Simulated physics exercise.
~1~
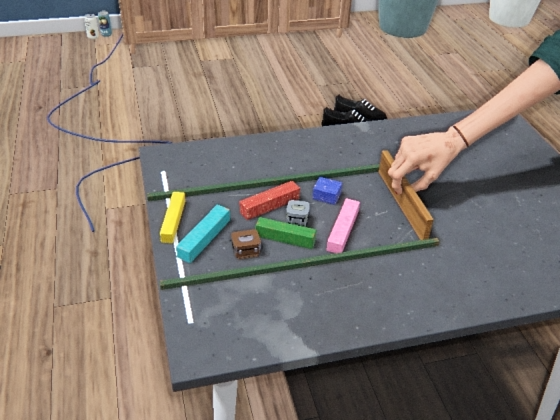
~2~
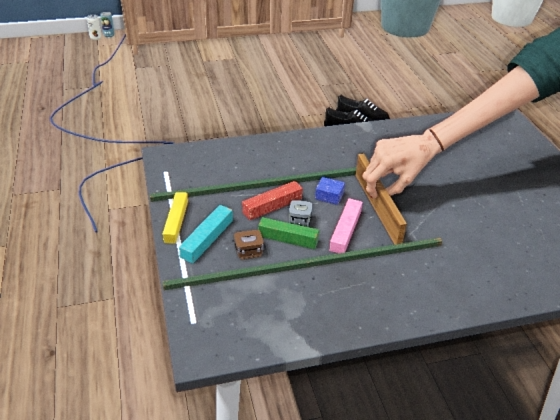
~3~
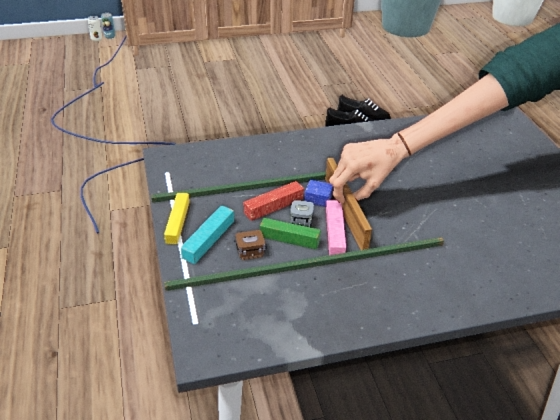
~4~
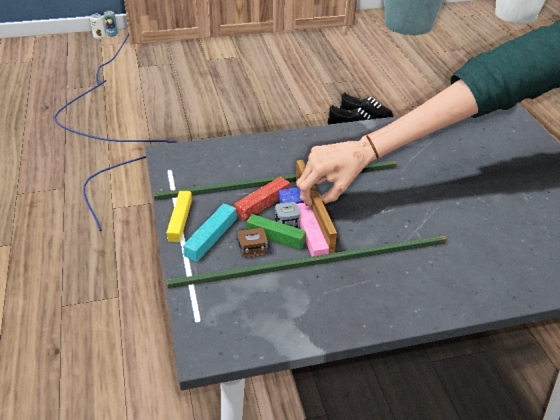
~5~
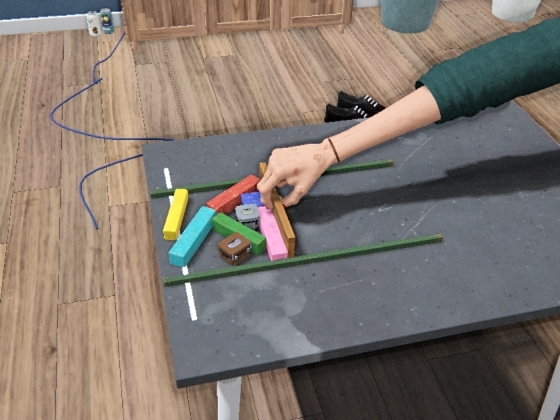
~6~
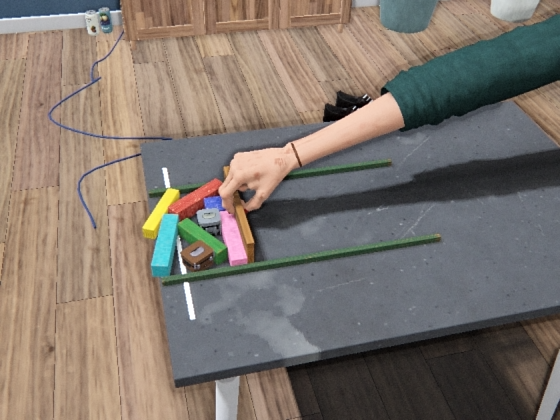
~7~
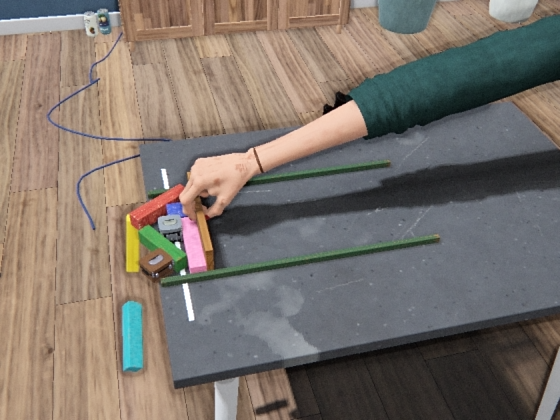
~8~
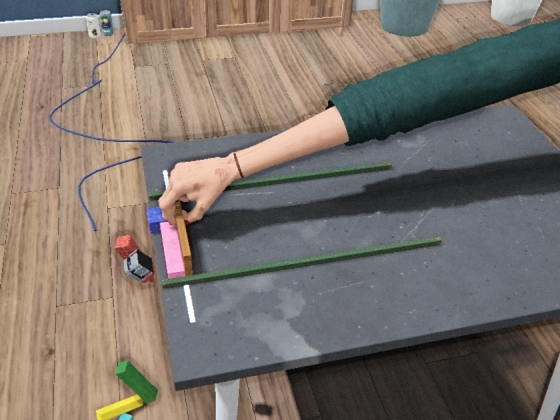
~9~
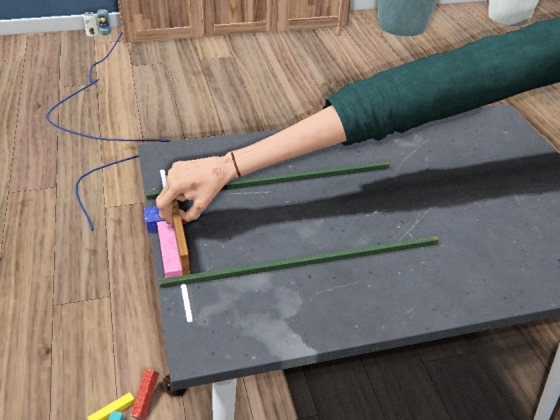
A hand-held board sweeps colourful blocks left across a table until most fall off the edge.
